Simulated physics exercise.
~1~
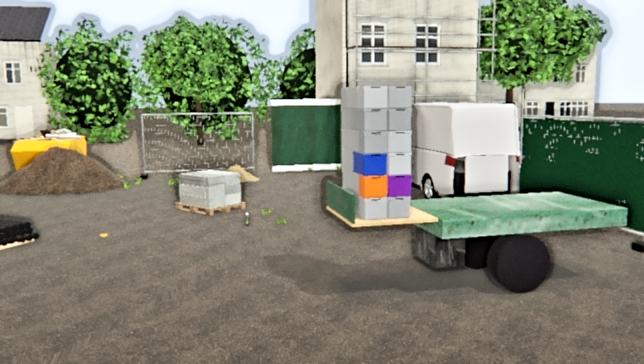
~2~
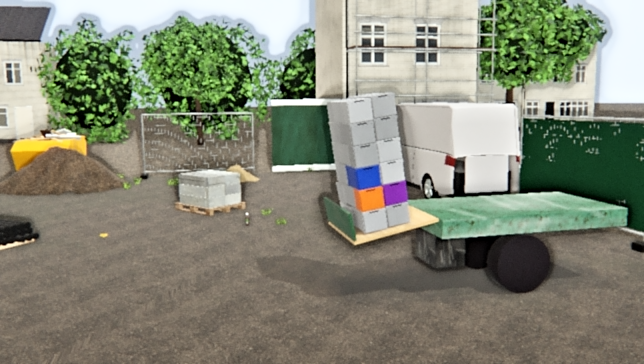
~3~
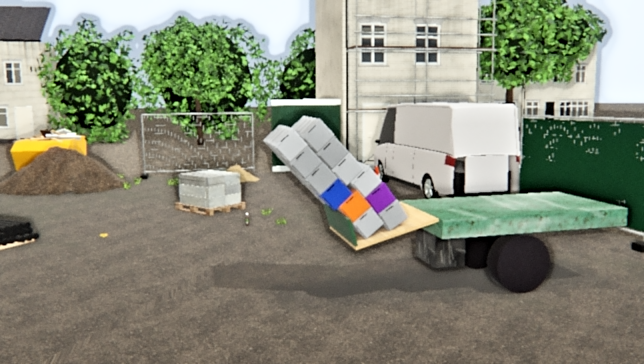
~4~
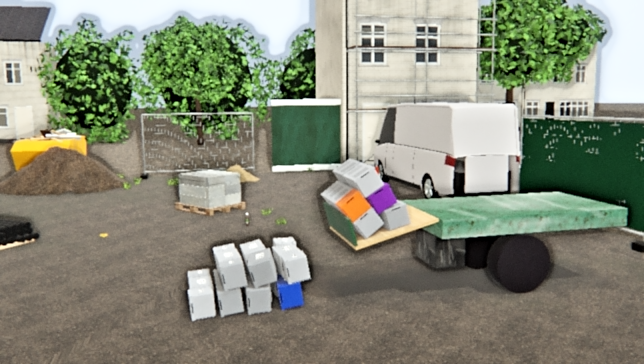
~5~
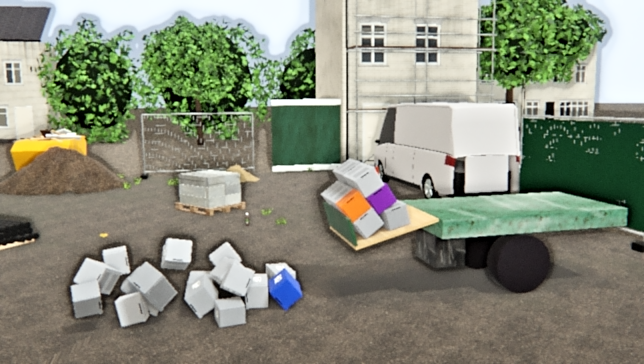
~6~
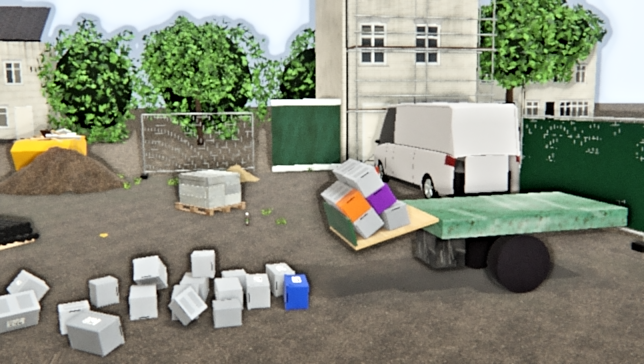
To begin with, a tall stack of mostly grey totes, with a blue, an orange and a purple one low down, stands on a flap at the left end of a green flatbed in a yard. The flap tilts down to the left and the stack starts to lean. The upper totes tip out over the outer edge, and many drop to the ground, the blue one among them. They tumble and scatter leftward across the dirt. At the end, the orange and purple totes remain aboard, leaning with a few grey ones on the sloping flap, while the blue tote lies on the ground.
